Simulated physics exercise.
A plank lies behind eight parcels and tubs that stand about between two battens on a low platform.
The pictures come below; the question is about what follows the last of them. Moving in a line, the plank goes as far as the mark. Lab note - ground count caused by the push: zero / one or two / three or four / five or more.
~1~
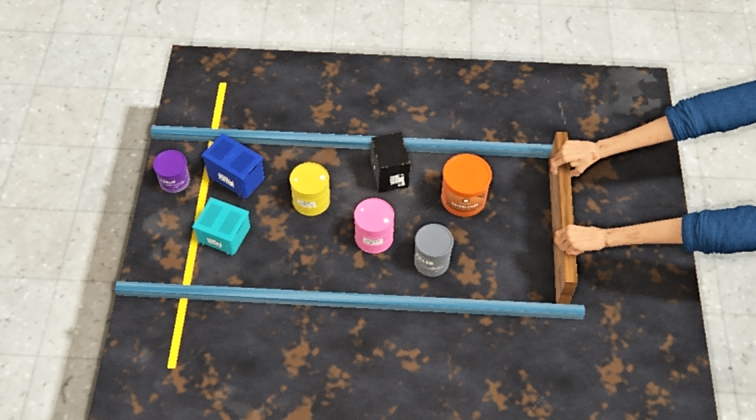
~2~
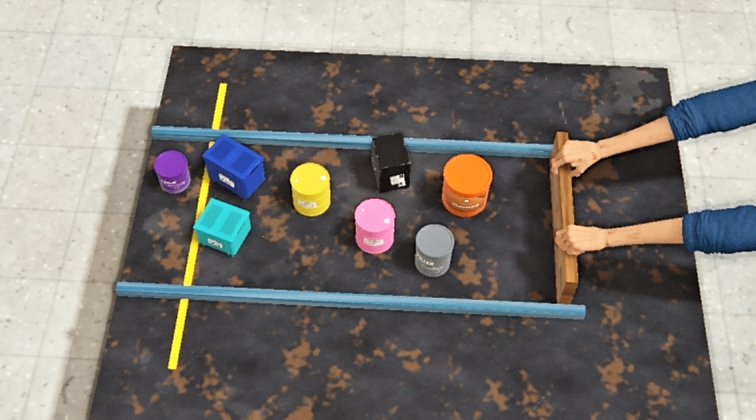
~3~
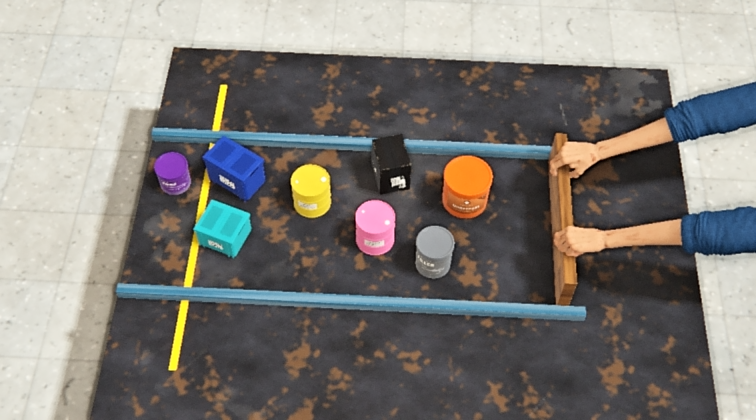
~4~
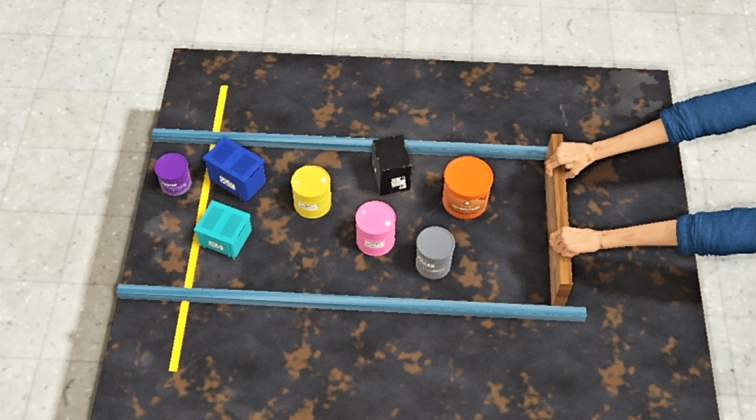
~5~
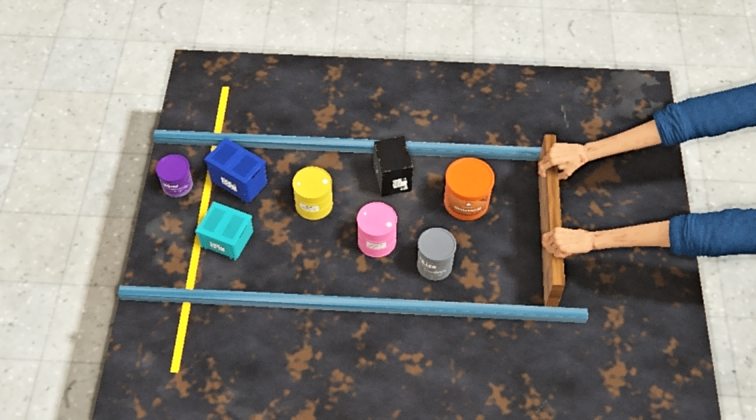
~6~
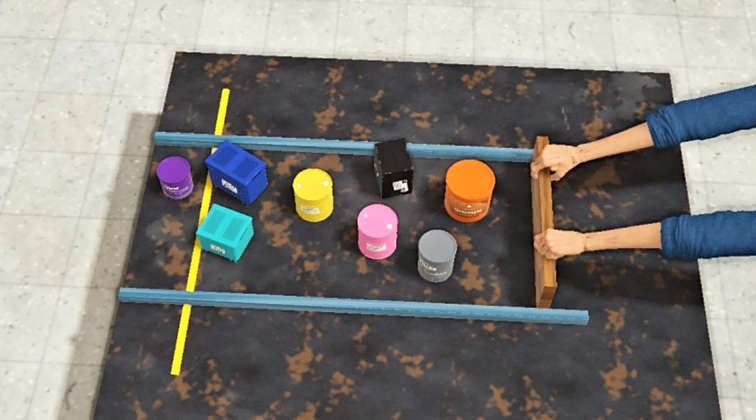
Ground count: One or two.
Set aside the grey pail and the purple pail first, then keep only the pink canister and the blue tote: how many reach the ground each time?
Count: 0 (first case); 0 (second).
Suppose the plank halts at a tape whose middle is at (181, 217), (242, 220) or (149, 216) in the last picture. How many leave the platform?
The counts would be 4, 0 and 8.
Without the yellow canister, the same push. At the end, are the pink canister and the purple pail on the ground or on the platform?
Pink canister stays put, purple pail goes down.
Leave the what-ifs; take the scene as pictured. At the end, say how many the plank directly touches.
That number would be 4.
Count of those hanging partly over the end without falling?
The number is 3.
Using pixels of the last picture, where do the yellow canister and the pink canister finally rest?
The first one ends at (145, 205), the second at (179, 217).
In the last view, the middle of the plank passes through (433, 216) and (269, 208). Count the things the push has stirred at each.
The first number is 3, the next one 7.
Soon after, none off yet; purple pail at rest near (176, 178); turquoise tote at rest near (226, 233); blue tote at rest near (238, 174).
Then, none off yet; purple pail at rest near (176, 178); turquoise tote at rest near (226, 233); blue tote moved a little near (223, 169).
At rest, the number that fall off is one or two; fallen, purple pail.
